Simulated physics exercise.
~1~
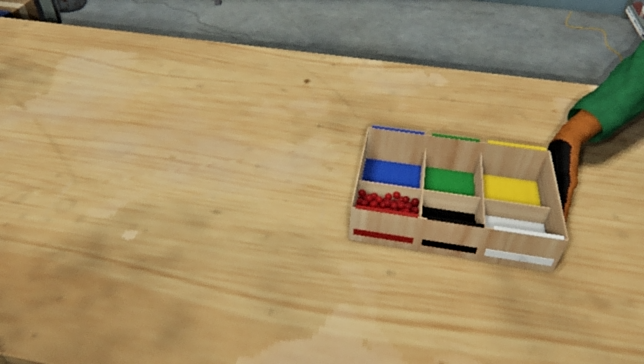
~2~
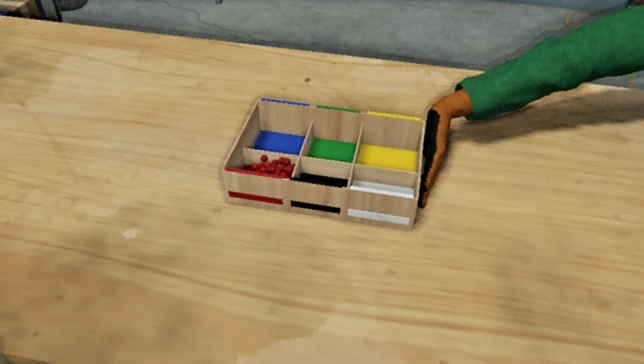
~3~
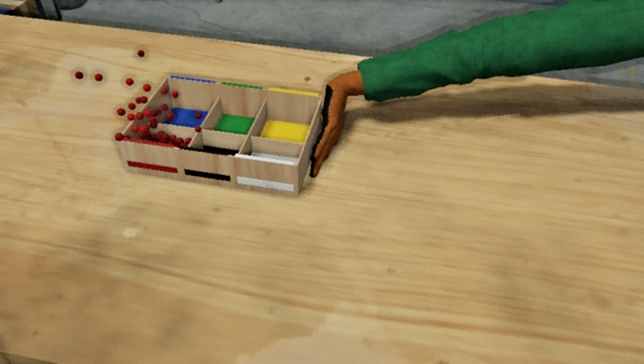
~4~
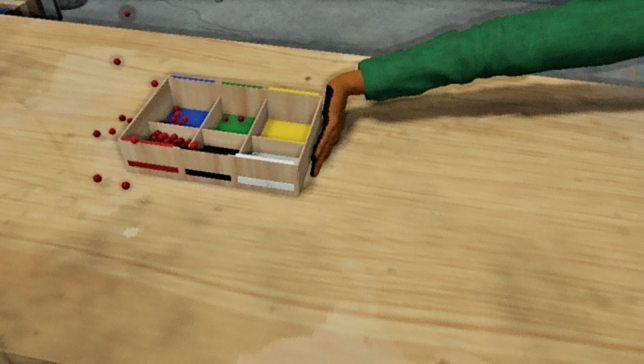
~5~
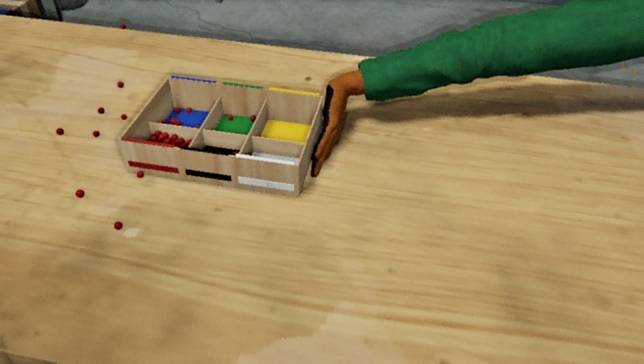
We see a gloved hand in a green sleeve slide a wooden tray of coloured compartments leftward across a table, then stop; red berries fly up from their section, some landing in the blue and green compartments and others scattering on the tabletop, most staying put.
